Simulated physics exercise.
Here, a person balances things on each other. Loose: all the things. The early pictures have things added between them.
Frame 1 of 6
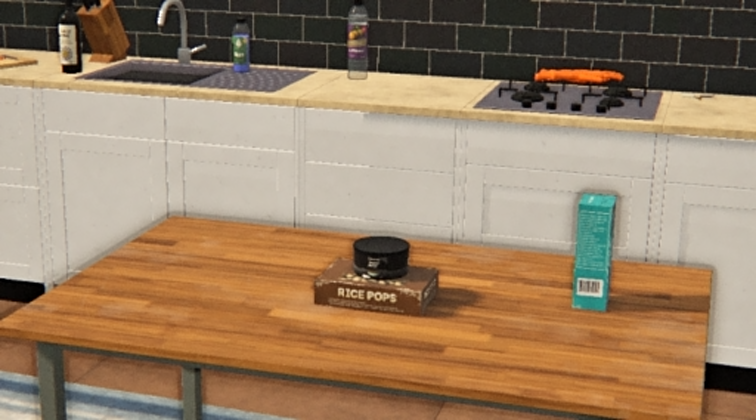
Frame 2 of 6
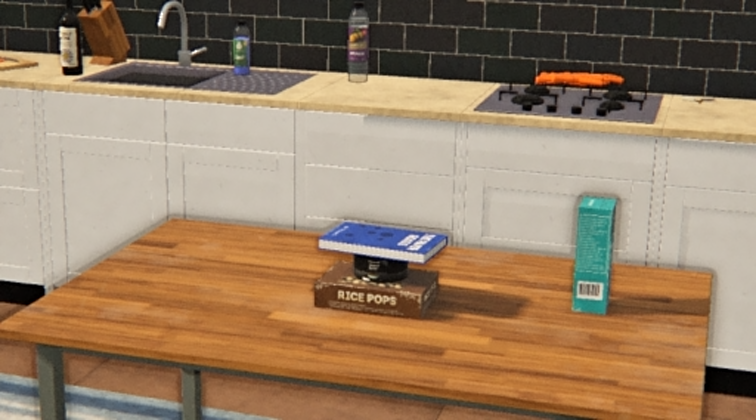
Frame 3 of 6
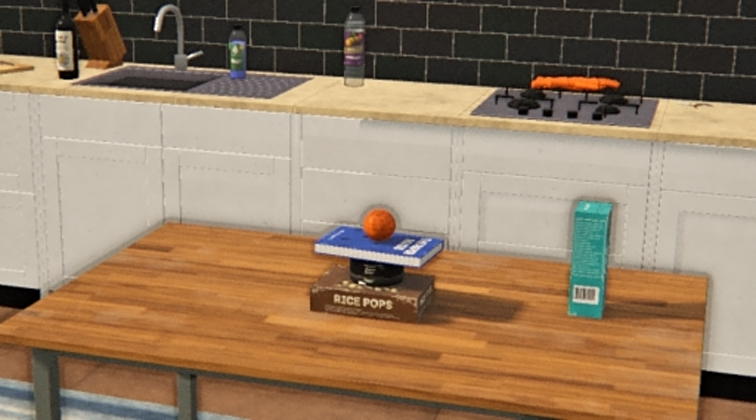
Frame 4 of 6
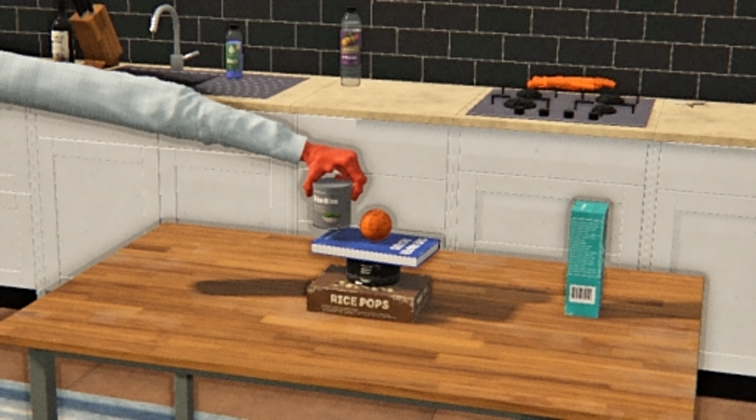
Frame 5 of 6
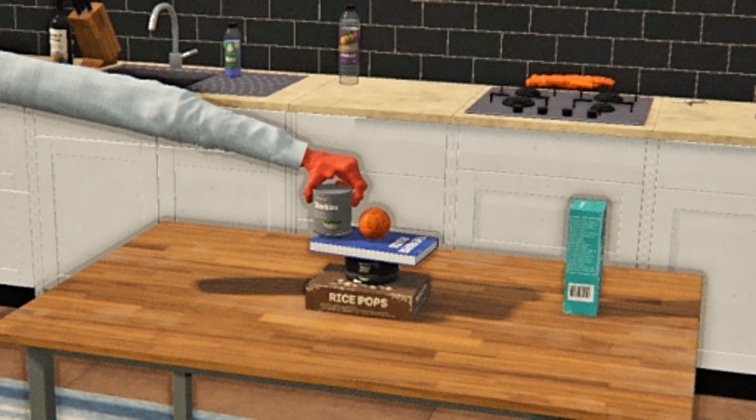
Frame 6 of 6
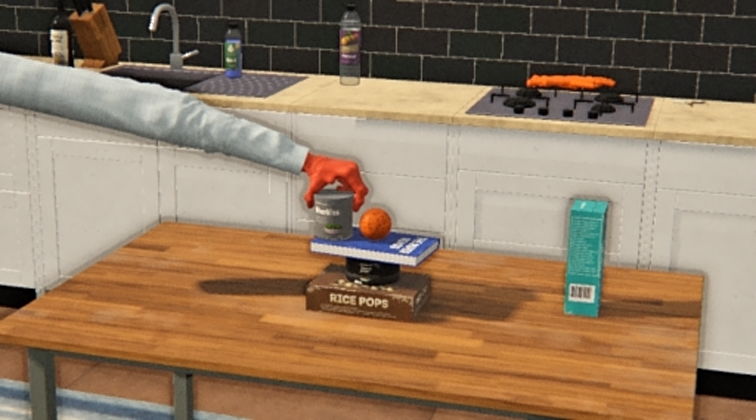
In a kitchen, a blue book and then an orange ball were added atop a black tub on a brown packet, before a red-gloved hand lowered a grey pot onto the book, still gripping it.
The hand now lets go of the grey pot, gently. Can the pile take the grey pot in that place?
My guess is a success.
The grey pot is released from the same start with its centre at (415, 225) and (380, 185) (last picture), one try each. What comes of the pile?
The pile remains stable in the first case, then in the second case it tips over.
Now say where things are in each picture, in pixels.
In the first picture, the last thing is not in view yet; turquoise carton (594, 252).
In the second picture, the last thing is not in view yet.
In the third picture, the last thing is not in view yet; black tub (377, 265).
In the fourth picture, coming down; grey pot (332, 203); brown packet (370, 293).
In the fifth picture, coming down; grey pot (333, 210); blue book (374, 244).
In the sixth picture, set down, still held; grey pot (334, 214); turquoise carton (586, 258).
Then, 0.40 s after the last picture, nothing has stirred.
Then, 1.20 s after the last picture, grey pot resting near (333, 215).
At rest, all 6 in place. Seen from the same camera at the end, grey pot near (333, 215). The pile keeps its balance.
